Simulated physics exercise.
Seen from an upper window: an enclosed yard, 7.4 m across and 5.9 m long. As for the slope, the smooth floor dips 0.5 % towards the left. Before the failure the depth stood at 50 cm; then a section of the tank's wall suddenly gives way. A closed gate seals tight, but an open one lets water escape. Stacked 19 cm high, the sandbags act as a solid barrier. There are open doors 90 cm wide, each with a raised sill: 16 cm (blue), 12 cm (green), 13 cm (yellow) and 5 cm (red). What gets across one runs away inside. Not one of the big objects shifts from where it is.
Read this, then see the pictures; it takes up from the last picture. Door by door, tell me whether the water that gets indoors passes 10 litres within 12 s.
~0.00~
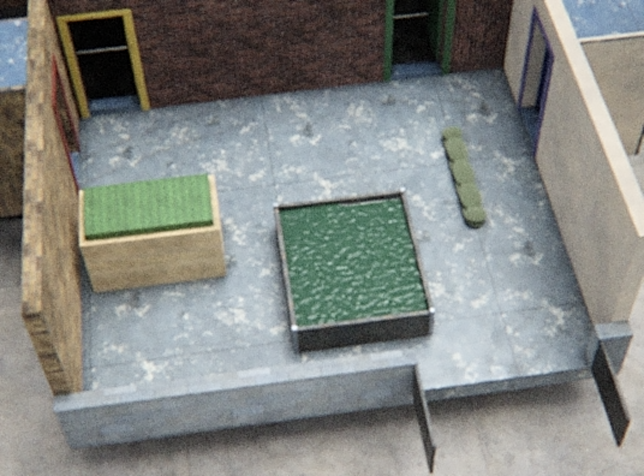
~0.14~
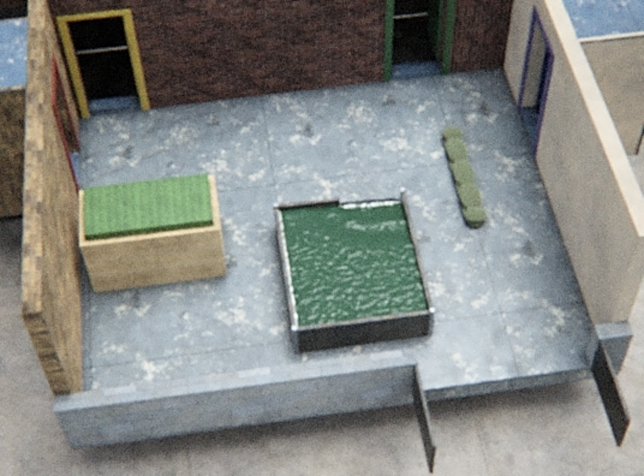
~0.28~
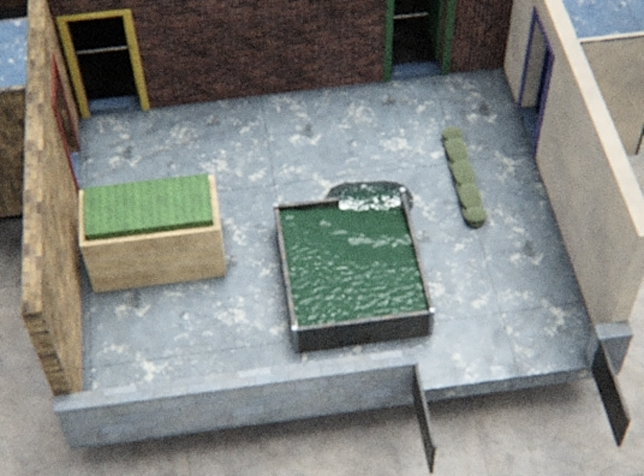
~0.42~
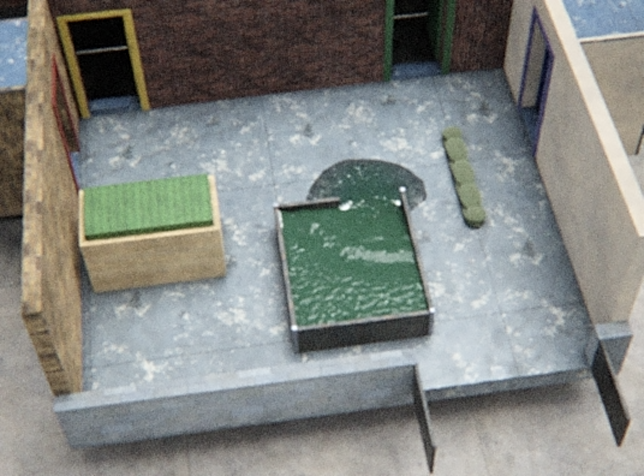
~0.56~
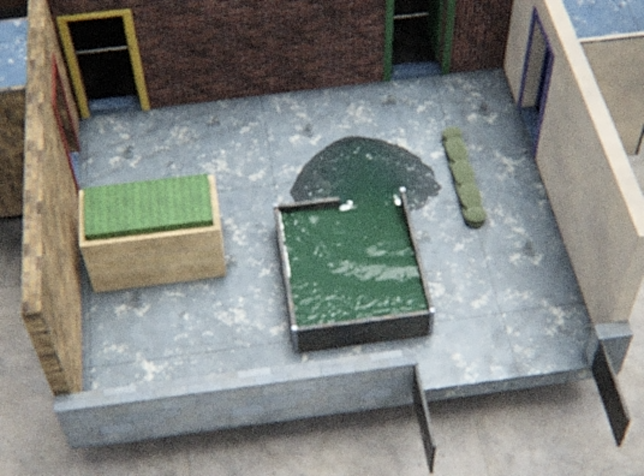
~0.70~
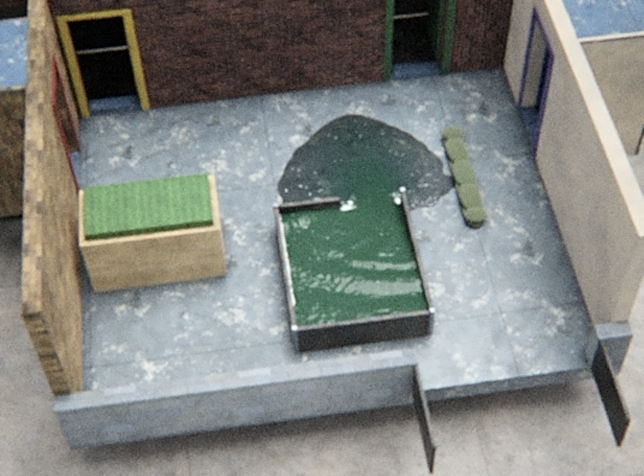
The blue door stops short of the limit; the green door overruns the limit; the yellow door stops short of the limit; the red door overruns the limit.
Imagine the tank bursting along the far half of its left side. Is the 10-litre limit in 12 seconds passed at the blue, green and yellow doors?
Blue door doesn't reach it, green door doesn't reach it, yellow door doesn't reach it.
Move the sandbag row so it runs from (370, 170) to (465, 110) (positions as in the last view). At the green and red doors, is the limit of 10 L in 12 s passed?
Checking the limit, green is fine, red is too much.
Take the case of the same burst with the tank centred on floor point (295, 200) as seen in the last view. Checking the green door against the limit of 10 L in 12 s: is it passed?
So the green door keeps within it.
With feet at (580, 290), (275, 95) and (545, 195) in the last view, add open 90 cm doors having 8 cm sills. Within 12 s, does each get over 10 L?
In that order: Short of it, beyond it, short of it.
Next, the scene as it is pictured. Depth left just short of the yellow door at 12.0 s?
Roughly 9.0 centimetres.
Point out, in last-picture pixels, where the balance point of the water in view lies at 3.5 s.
Around (354, 202).
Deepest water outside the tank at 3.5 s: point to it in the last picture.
Look around (505, 72).
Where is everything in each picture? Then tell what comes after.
In the first picture, still water, 50 cm deep, in the tank at (351, 260).
In the second picture, the front is at a hidden place, 0.6 m from the gap on the tank's far side; 0.2 m2 of floor is under water; 50 cm left at the back of the tank.
In the third picture, water pours out on the tank's far side and has run 0.8 m, to (340, 188); typically 8 cm deep outside, 50 cm at the tank's back.
In the fourth picture, water pours out on the tank's far side and has run 1.2 m, to (343, 165); typically 6 cm deep outside, 50 cm at the tank's back.
In the fifth picture, the front is at (342, 143), 1.7 m from the gap on the tank's far side; 2.4 m2 of floor is under water; 50 cm left at the back of the tank.
In the sixth picture, the front is at (355, 118), 2.2 m from the gap on the tank's far side; 3.5 m2 of floor is under water; 50 cm left at the back of the tank.
After 1.4 s water covers 20 % of the floor and is deepest (29 cm) near (379, 210); blue door not reached, green door not reached, yellow door not reached, red door not reached.
After 2.2 s water covers 25 % of the floor and is deepest (25 cm) near (379, 210); blue door not reached, green door 22 cm at the sill, 7 L in, yellow door not reached, red door not reached.
After 3.5 s water covers 35 % of the floor and is deepest (22 cm) near (505, 72); blue door 5 cm at the sill, 0 L in, green door 17 cm at the sill, 53 L in, yellow door 4 cm at the sill, 0 L in, red door not reached.
After 7.0 s water covers 70 % of the floor and is deepest (12 cm) near (81, 229); blue door 9 cm at the sill, 0 L in, green door 11 cm at the sill, 65 L in, yellow door 8 cm at the sill, 0 L in, red door 10 cm at the sill, 32 L in.
After 12.0 s water covers 85 % of the floor and is deepest (9 cm) near (80, 186); blue door 5 cm at the sill, 0 L in, green door 6 cm at the sill, 65 L in, yellow door 9 cm at the sill, 0 L in, red door 9 cm at the sill, 83 L in.
